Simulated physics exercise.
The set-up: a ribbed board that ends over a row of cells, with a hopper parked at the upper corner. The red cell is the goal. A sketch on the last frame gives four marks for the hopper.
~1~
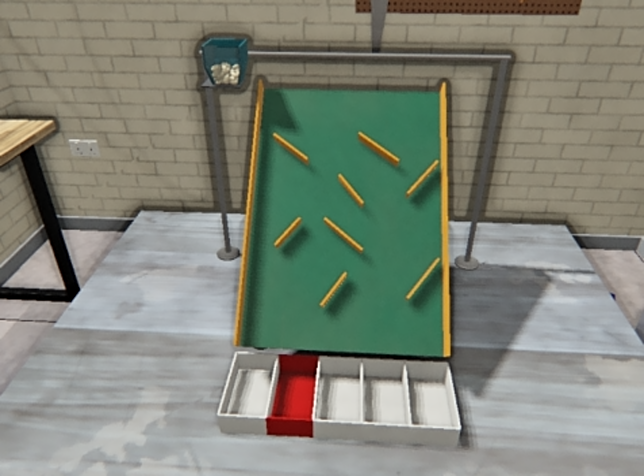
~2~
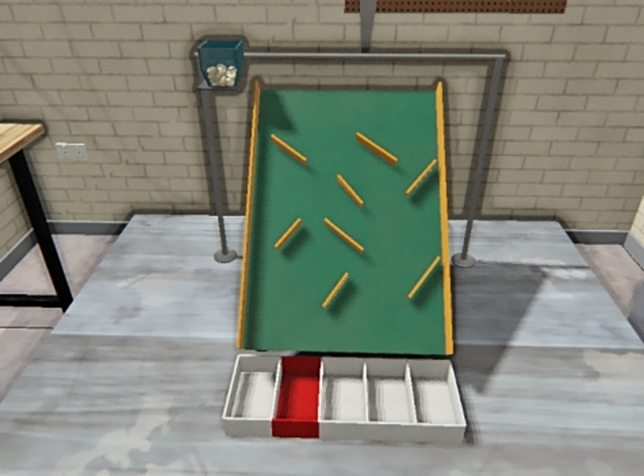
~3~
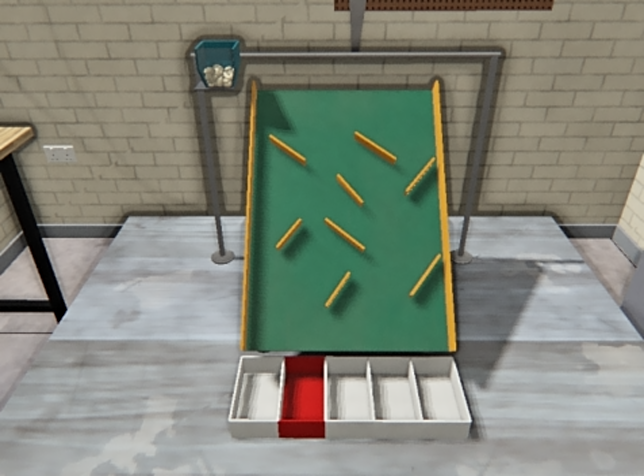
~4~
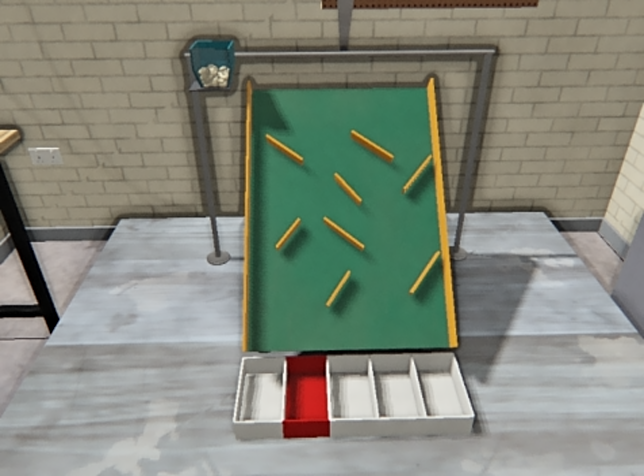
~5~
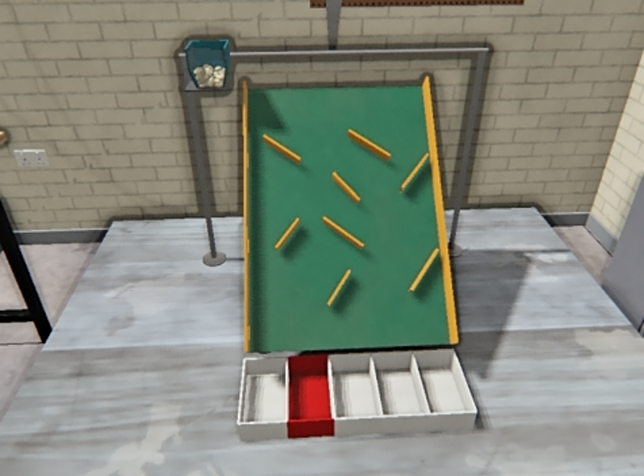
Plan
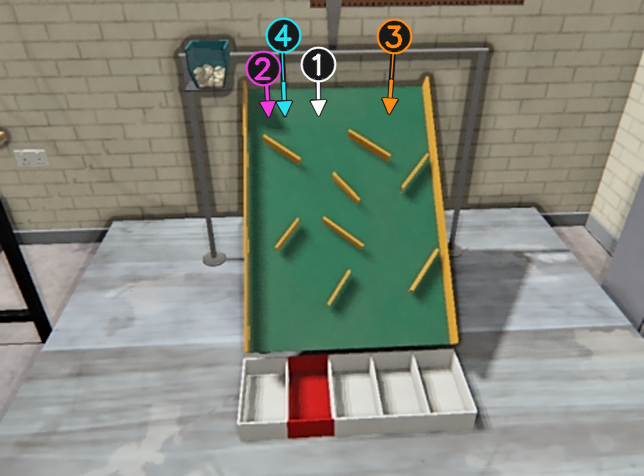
A green board with slanted orange ribs stood above a row of white cells, one of them red, while the view drifted slightly and the hopper of white beans stayed at the upper left.
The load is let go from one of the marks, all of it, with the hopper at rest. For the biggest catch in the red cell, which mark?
Mark 1 does it best.
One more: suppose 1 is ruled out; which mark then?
Here it is mark 4.
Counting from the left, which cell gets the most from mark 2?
The first.
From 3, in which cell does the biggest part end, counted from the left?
It is the fourth one.
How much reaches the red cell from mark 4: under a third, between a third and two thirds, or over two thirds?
Mark 4 gives under a third.
On the marked copy, mark 1 meets the board at (318, 110); mark 2 meets the board at (268, 111); mark 3 meets the board at (389, 108); mark 4 meets the board at (284, 110).
With 1, about half in the red cell, about half in other cells, a stray few held on the board.
With 2, a small part in the red cell, about half in other cells, about a quarter held on the board, a small part outside the box.
With 3, none in the red cell, most in other cells, about a quarter held on the board.
With 4, about a quarter in the red cell, about half in other cells, about a quarter held on the board.
